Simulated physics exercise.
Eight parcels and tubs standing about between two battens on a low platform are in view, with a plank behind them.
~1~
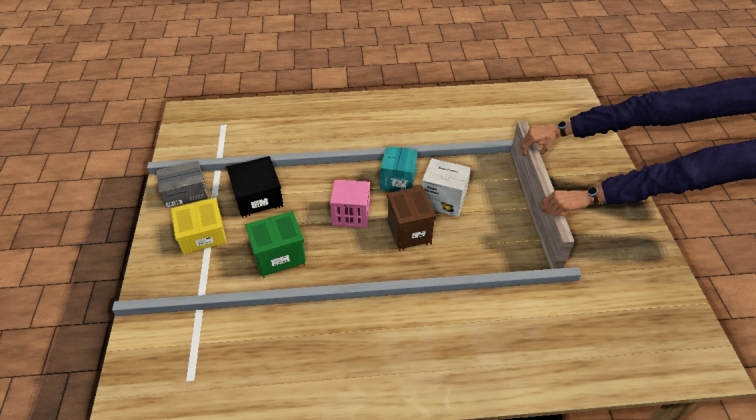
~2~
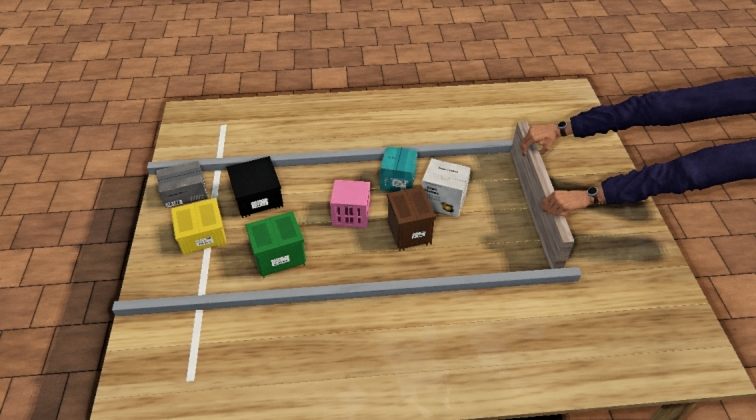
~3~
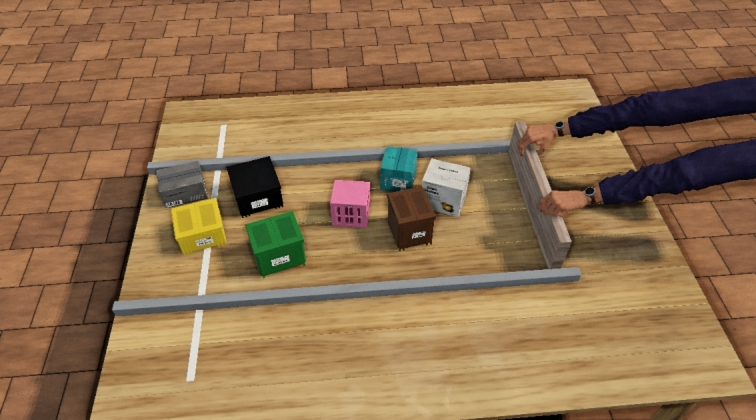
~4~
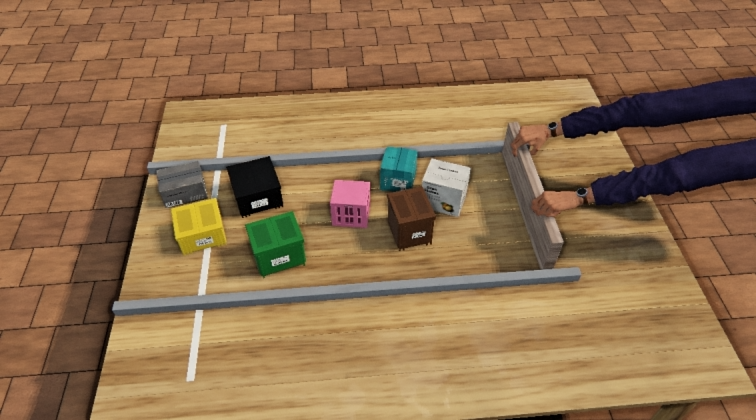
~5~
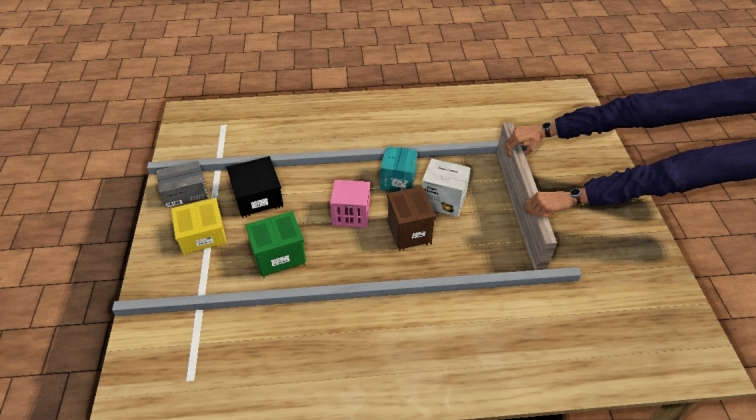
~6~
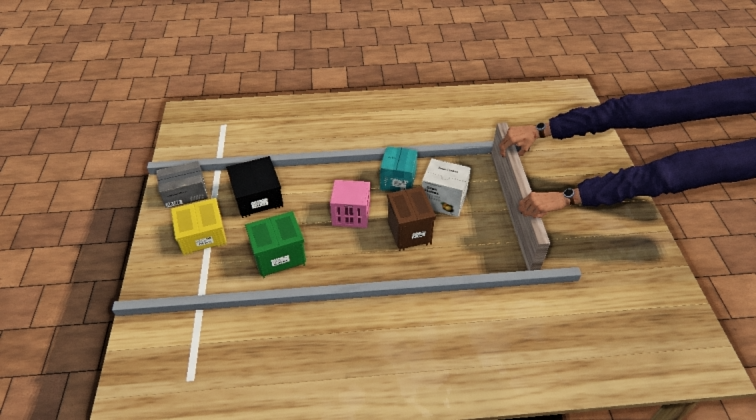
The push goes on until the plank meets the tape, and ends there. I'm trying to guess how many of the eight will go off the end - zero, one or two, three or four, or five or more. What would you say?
I would say one or two.
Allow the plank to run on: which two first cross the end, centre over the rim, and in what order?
Order: Grey box ahead of yellow tote.
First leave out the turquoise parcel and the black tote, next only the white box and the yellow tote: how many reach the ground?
First 1, second 1.
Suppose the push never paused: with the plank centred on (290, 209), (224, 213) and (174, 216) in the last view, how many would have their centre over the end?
Respectively, 0, 2 and 5.
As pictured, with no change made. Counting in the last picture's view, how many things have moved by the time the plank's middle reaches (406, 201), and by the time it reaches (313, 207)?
Moved so far: 4, then 6.
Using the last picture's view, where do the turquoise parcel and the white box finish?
Taking them in turn, first comes (197, 172), then (186, 211).
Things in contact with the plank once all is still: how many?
That would be 3 of them.
Early on, none off yet; grey box at rest near (182, 184); yellow tote at rest near (199, 227); black tote at rest near (255, 187).
Finally, the number that fall off is one or two; lost, yellow tote and grey box.
